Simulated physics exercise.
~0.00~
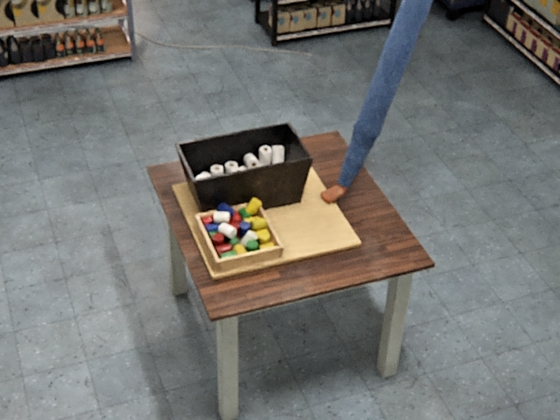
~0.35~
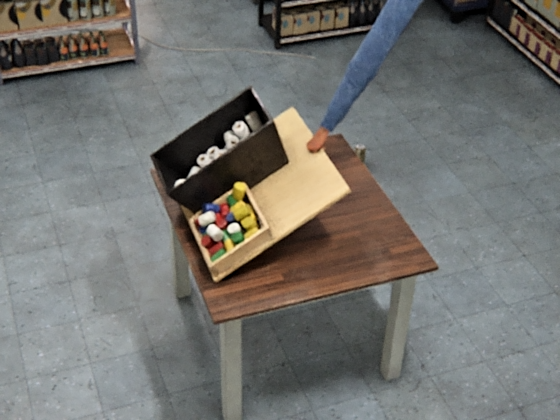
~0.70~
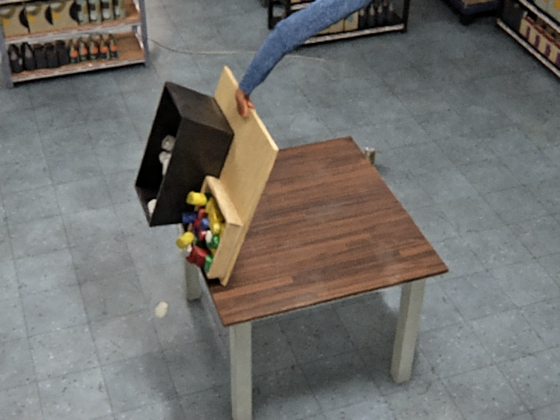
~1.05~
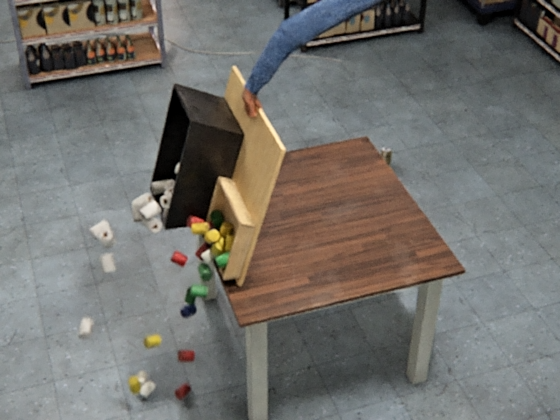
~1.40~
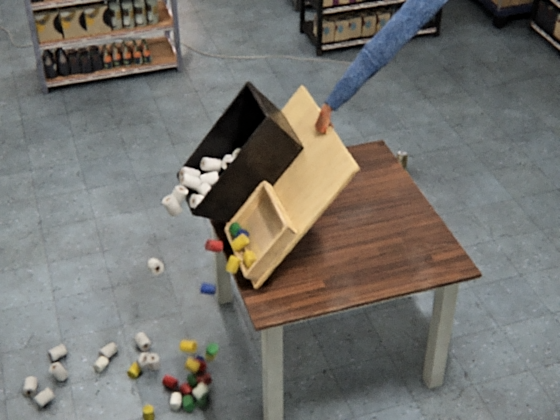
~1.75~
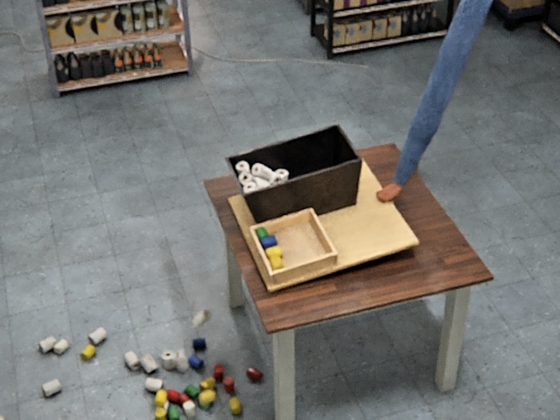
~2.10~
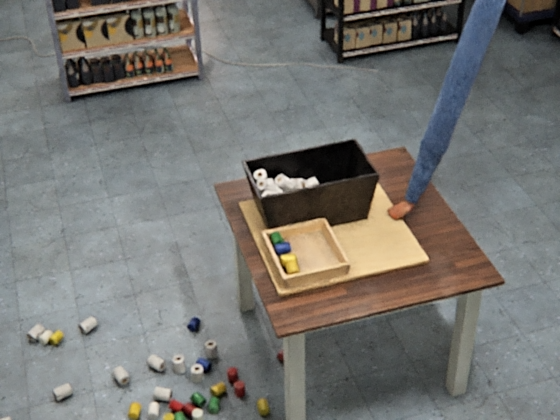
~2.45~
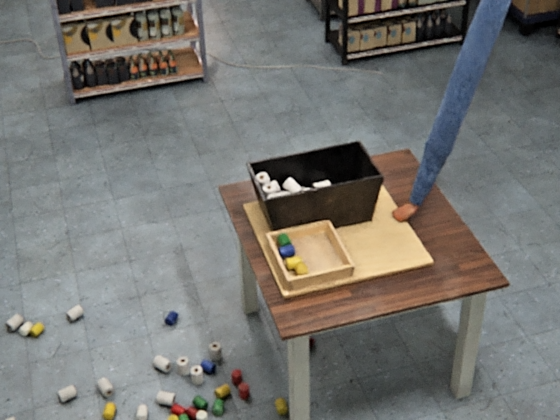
A blue-sleeved arm tilting a board with two containers leftward on a table, spilling pieces onto the floor, then lowering it flat.
